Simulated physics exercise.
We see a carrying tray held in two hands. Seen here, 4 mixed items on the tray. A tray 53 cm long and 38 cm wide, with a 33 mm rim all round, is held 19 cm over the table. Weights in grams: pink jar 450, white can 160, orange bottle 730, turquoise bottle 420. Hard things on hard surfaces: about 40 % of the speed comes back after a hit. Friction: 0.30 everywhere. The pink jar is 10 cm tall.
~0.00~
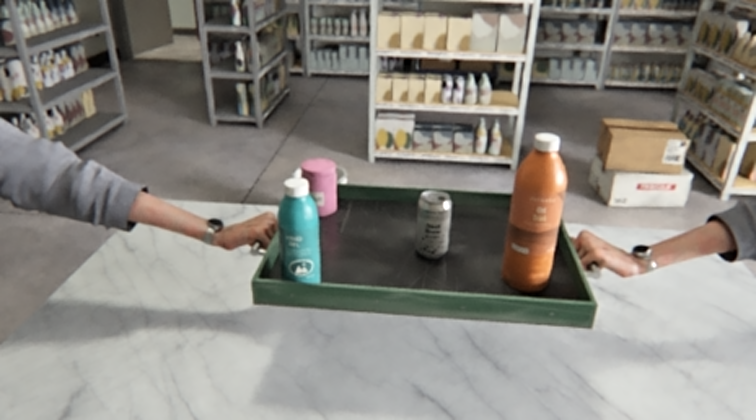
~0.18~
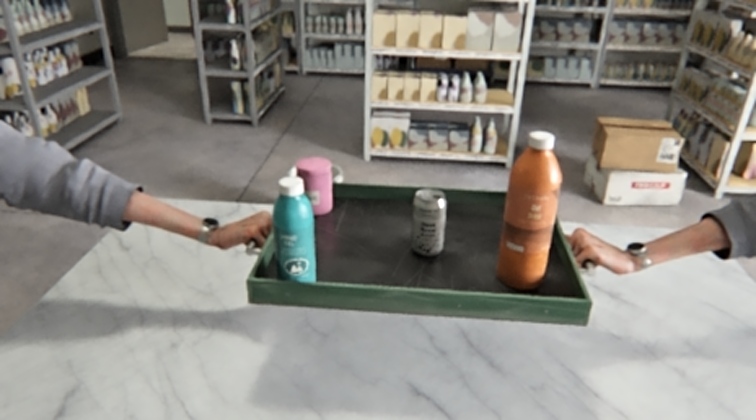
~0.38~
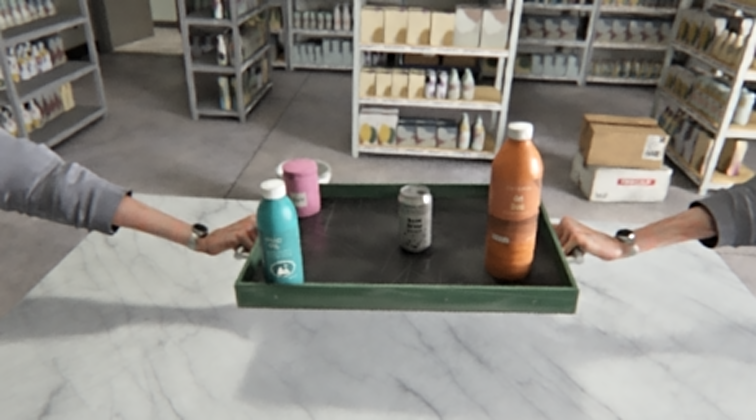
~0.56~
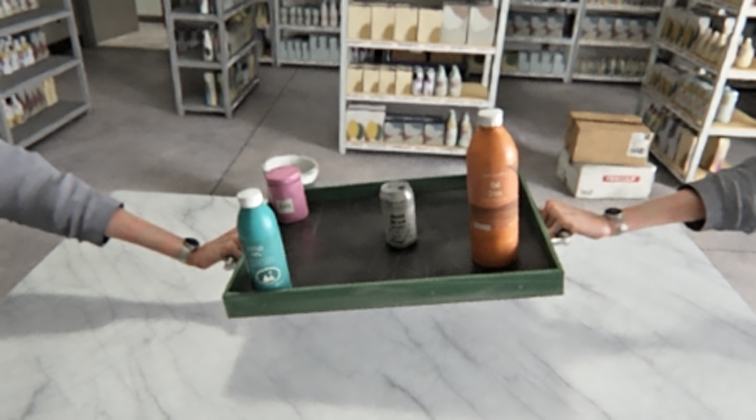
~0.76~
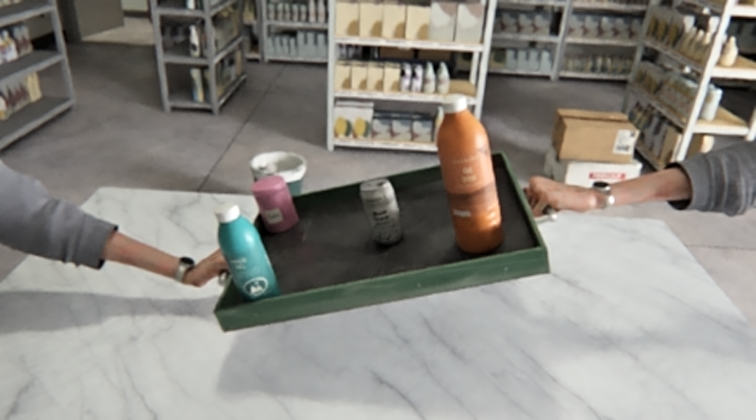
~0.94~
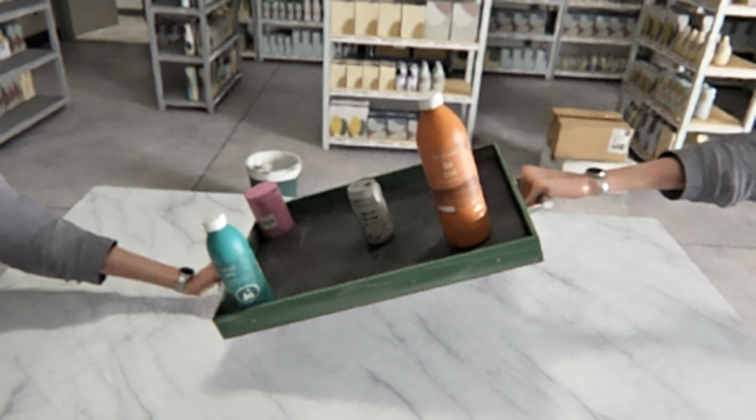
To begin with, two hands hold a green-rimmed tray level above a marble table, carrying a turquoise bottle, a pink jar, a silvery can and an orange bottle. The hands then tilt it steadily, lowering the left edge and raising the right, and the four items lean left with the tray.
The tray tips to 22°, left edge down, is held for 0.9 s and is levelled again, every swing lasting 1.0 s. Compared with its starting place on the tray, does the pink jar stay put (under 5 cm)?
The pink jar holds its spot.
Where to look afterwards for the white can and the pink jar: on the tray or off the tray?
The white can ends off the tray; the pink jar is still on the tray.
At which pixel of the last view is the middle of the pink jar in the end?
At about (270, 174).
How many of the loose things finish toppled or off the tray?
3 of them.
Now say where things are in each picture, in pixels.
The first picture shows tray level; pink jar (319, 187); white can (433, 225).
The second picture shows tray level; turquoise bottle (294, 236); white can (429, 223).
The third picture shows tilt 3°, left edge down; orange bottle (514, 202); turquoise bottle (279, 238).
The fourth picture shows tilt 9°, left edge down; white can (399, 215); orange bottle (492, 189).
The fifth picture shows tilt 17°, left edge down; turquoise bottle (246, 258); white can (382, 212).
The sixth picture shows tilt 21°, left edge down; pink jar (269, 210); orange bottle (450, 169).
By 1.44 s, tilt 22°, left edge down; white can 18 cm from its spot; orange bottle 21 cm from its spot; turquoise bottle rocked 14° off its seat.
By 1.84 s, tilt 22°, left edge down; white can, orange bottle and turquoise bottle now off the tray.
By 2.24 s, tilt 19°, left edge down.
By 2.74 s, tilt 3°, left edge down.
When it is over (3.5 s), off the tray, white can, orange bottle and turquoise bottle; pink jar within 5 cm of the start. End places, in pixels of the last picture, pink jar near (270, 174).
